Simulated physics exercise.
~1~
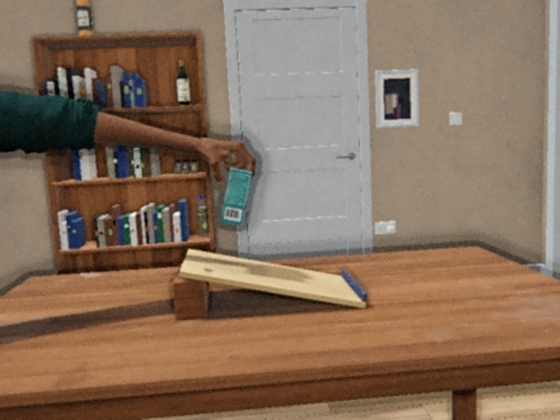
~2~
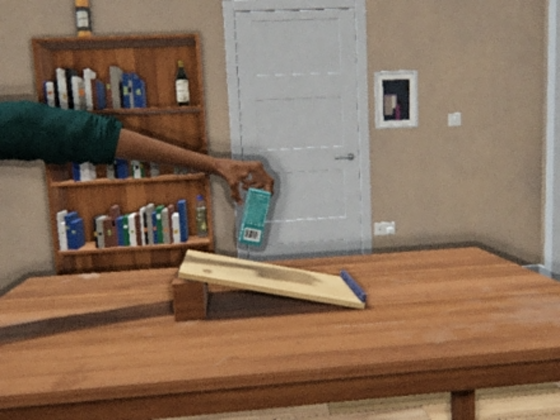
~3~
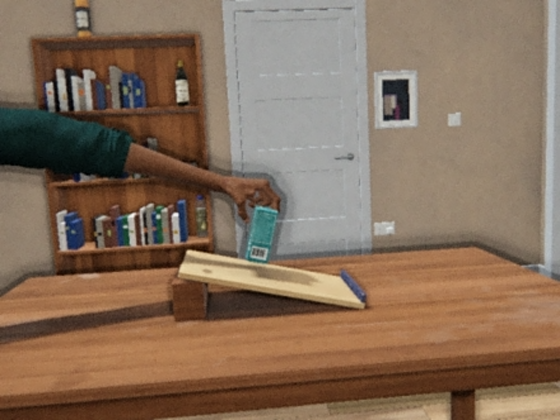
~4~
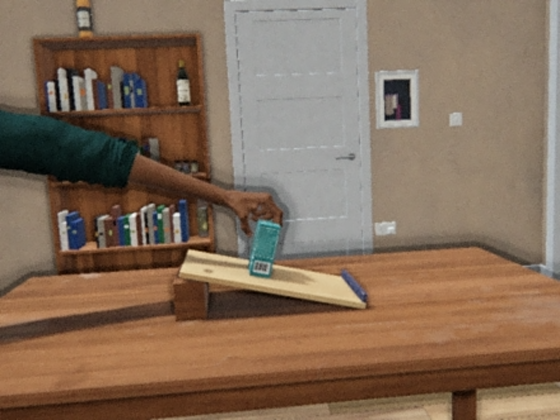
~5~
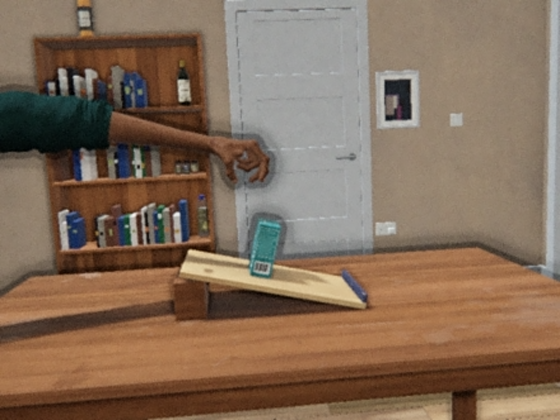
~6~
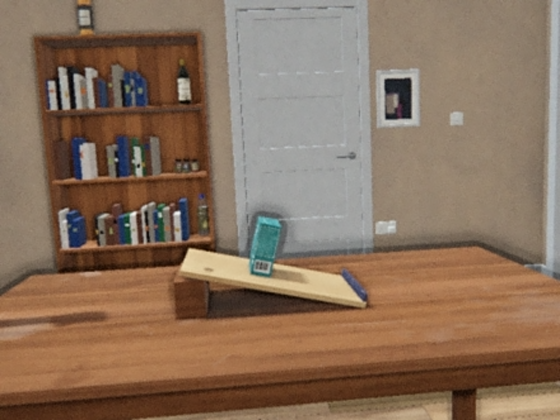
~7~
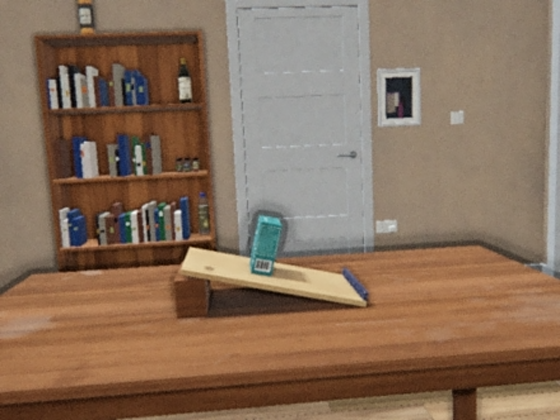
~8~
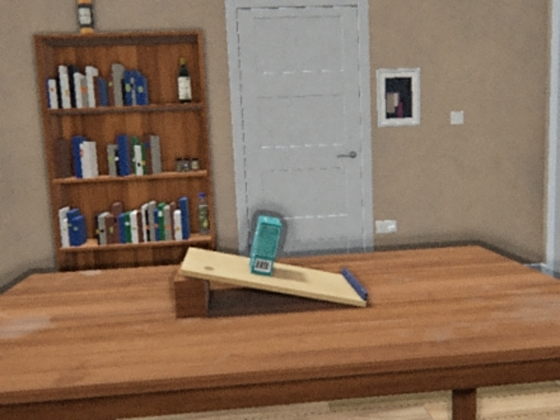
A hand lowers a turquoise packet onto a sloping board and releases it, leaving it resting there.
